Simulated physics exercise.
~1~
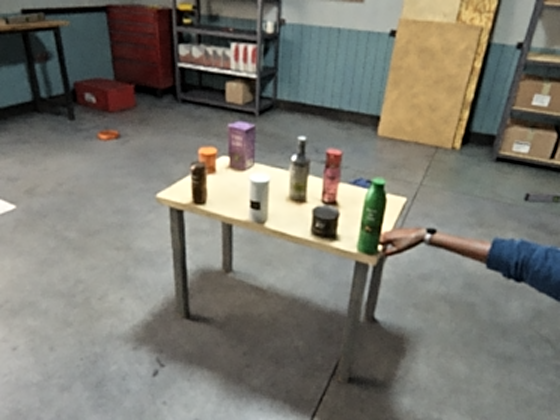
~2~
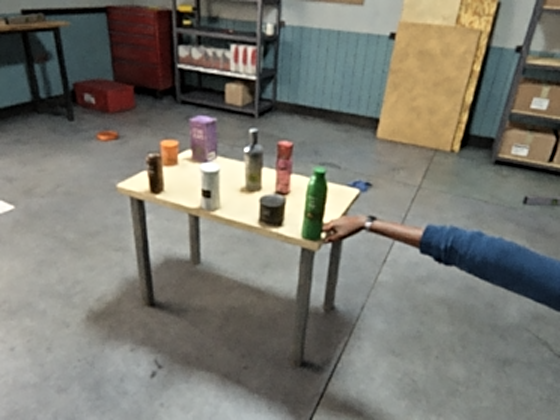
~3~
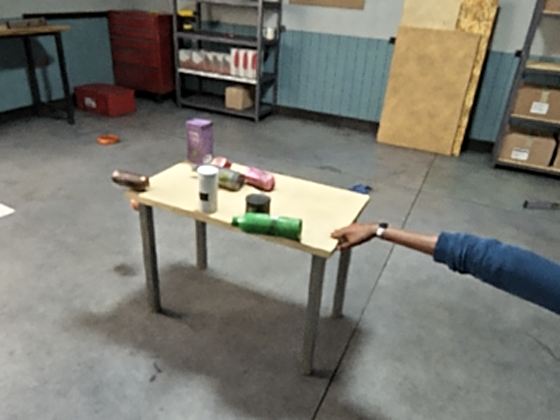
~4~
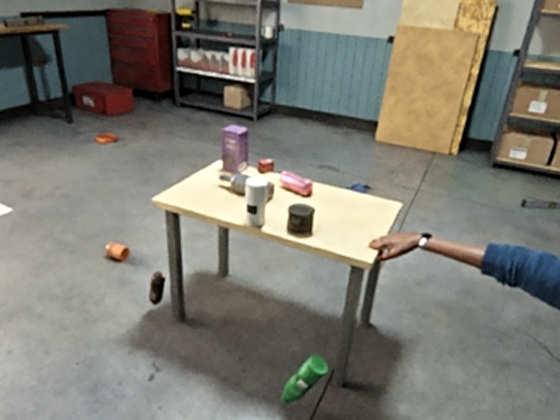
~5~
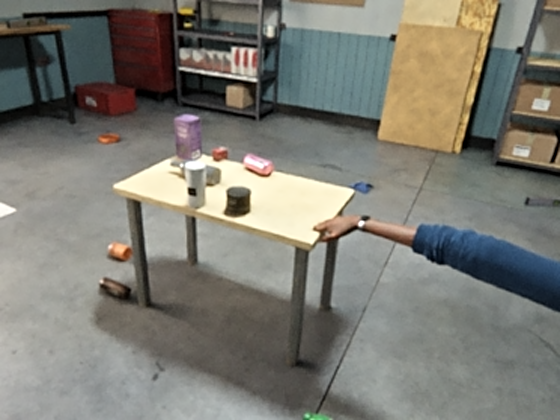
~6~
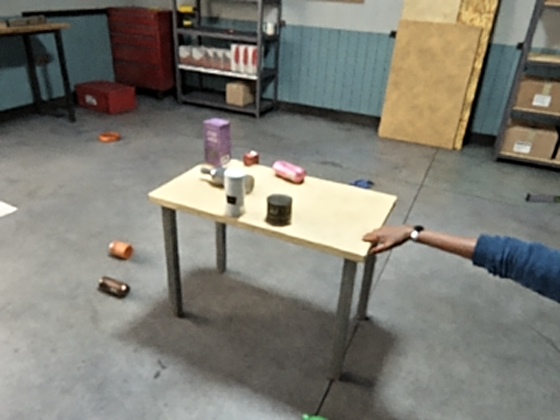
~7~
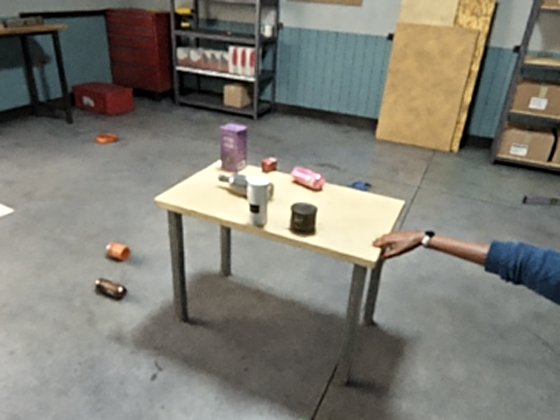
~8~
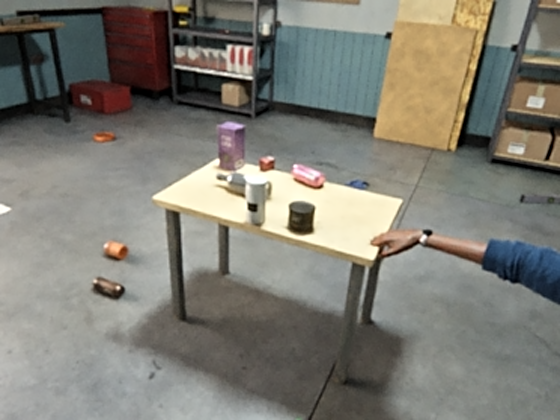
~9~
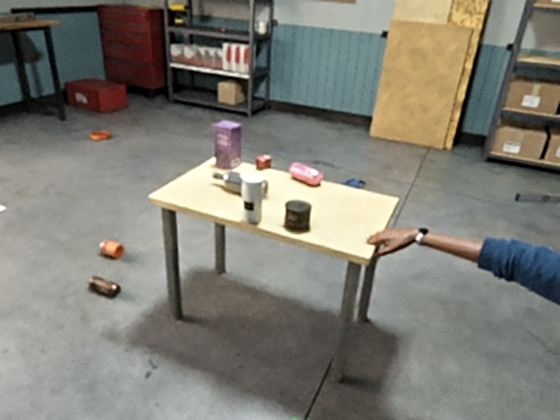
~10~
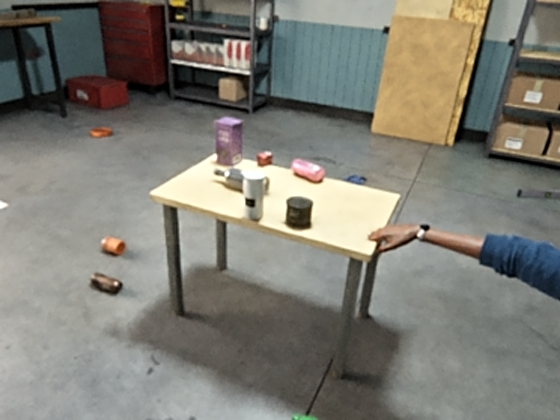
A hand in a blue sleeve grips the right end of a pale side table in a workshop, seen from slightly above by a gently swaying camera. On the top stand a purple carton, orange tin, brown can, white jar, black tub, grey bottle, pink can, small red packet and, near the hand, a green bottle. The hand shoves the table left, then moves it right, left and right again. Several things topple, and the orange tin, brown can and green bottle drop to the floor. Finally the table stands still, the carton, jar and tub upright, the pink can, grey bottle and packet tipped over on top.
